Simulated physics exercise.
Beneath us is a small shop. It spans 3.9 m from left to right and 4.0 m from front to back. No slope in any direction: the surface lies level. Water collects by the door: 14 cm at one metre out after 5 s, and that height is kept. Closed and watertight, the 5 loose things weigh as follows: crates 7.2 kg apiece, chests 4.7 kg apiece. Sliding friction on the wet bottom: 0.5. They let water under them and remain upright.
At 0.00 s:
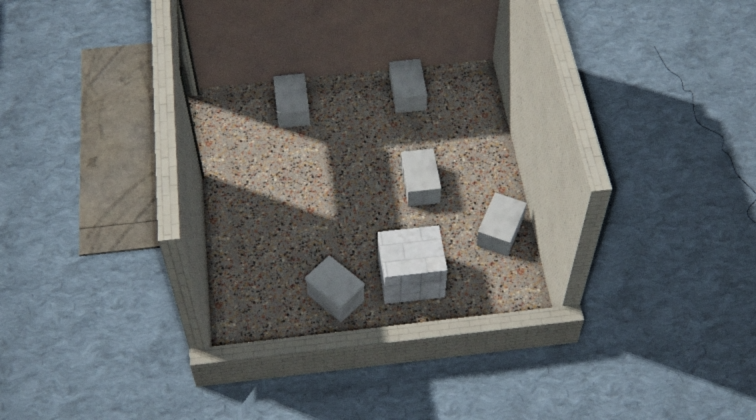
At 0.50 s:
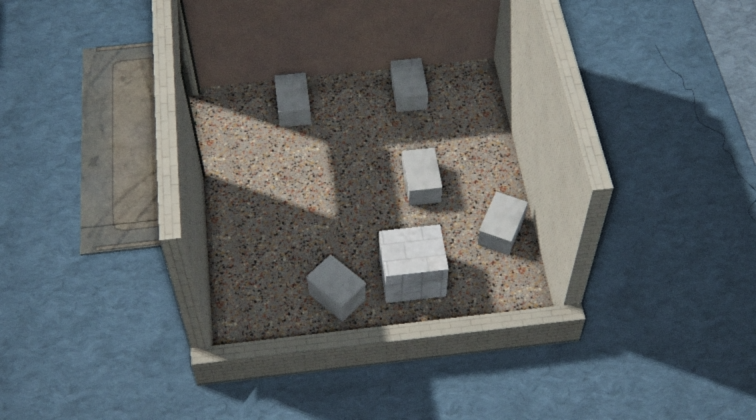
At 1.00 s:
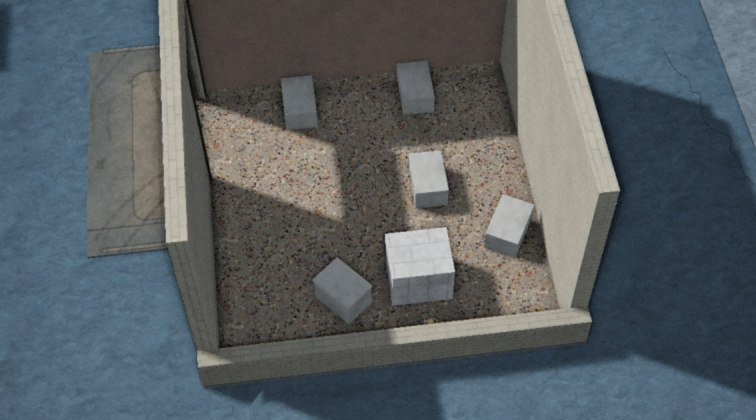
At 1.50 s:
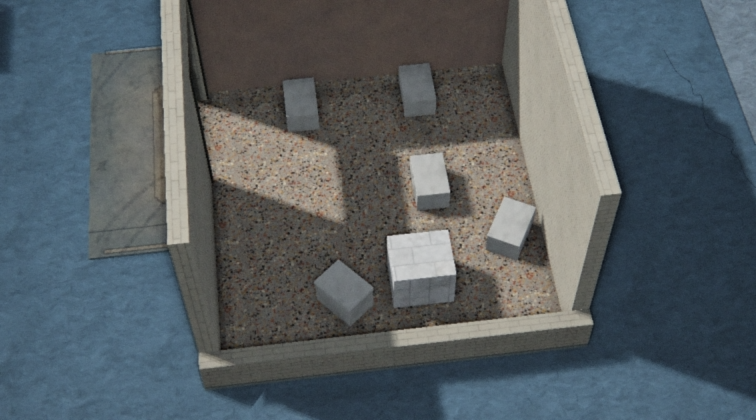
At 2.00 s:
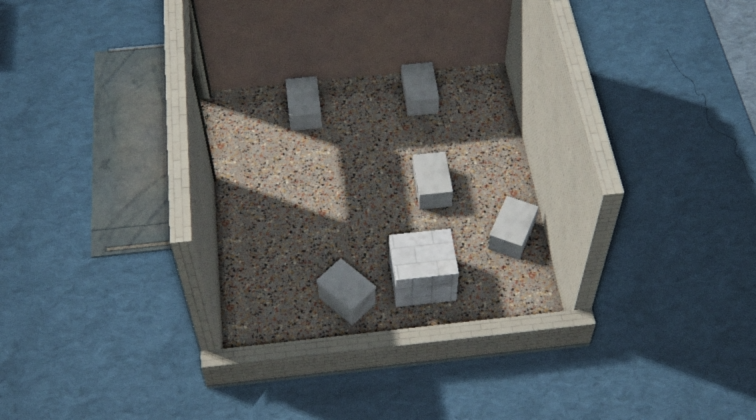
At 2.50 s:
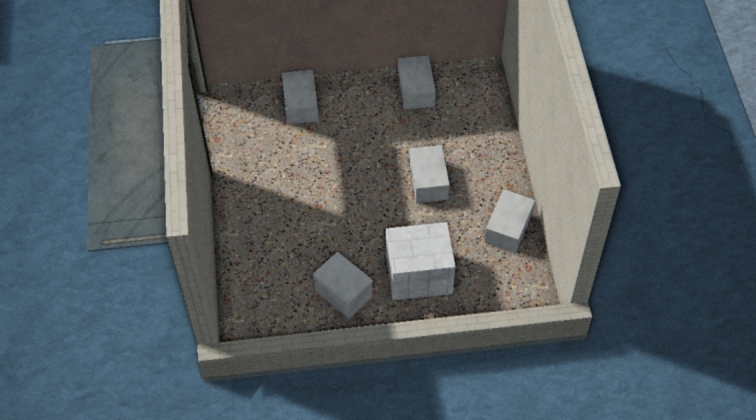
A small, roofless room with pale side walls and a brown back wall is seen from above at an angle. Six grey and whitish boxes sit on its speckled, partly shadowed floor, two at the back and four toward the centre and front. The boxes stay put while the surface outside turns deeper blue, the brown patch at left gradually turns grey-blue, and the camera shifts slightly.
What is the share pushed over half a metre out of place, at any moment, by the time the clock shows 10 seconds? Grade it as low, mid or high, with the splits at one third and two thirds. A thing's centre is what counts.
Grade: High, two thirds or more.
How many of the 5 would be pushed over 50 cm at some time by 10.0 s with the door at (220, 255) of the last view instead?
You'd get 2 in that case.
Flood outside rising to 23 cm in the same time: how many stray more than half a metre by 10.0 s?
In that case 4 of them.
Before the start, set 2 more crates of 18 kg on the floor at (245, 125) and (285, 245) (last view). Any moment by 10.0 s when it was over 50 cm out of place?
Well, the first one tops the mark, and the second stays under the mark.
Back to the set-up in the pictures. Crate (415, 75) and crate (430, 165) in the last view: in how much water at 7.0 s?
3 and 2 cm.
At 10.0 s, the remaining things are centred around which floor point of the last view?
Mean position: Approximately (471, 213).
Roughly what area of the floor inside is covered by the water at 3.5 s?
1.0 m2.
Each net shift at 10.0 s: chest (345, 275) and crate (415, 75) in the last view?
They sit 0 cm and 80 cm away, in the order given.
After 3.5 s 0 of 5 are over 50 cm from their spots; 0 afloat.
After 4.5 s 0 of 5 are over 50 cm from their spots; 0 afloat.
After 7.0 s 1 of 5 are over 50 cm from their spots; 1 afloat.
After 10.0 s 4 of 5 are over 50 cm from their spots, and 4 have been at some point; 3 afloat.
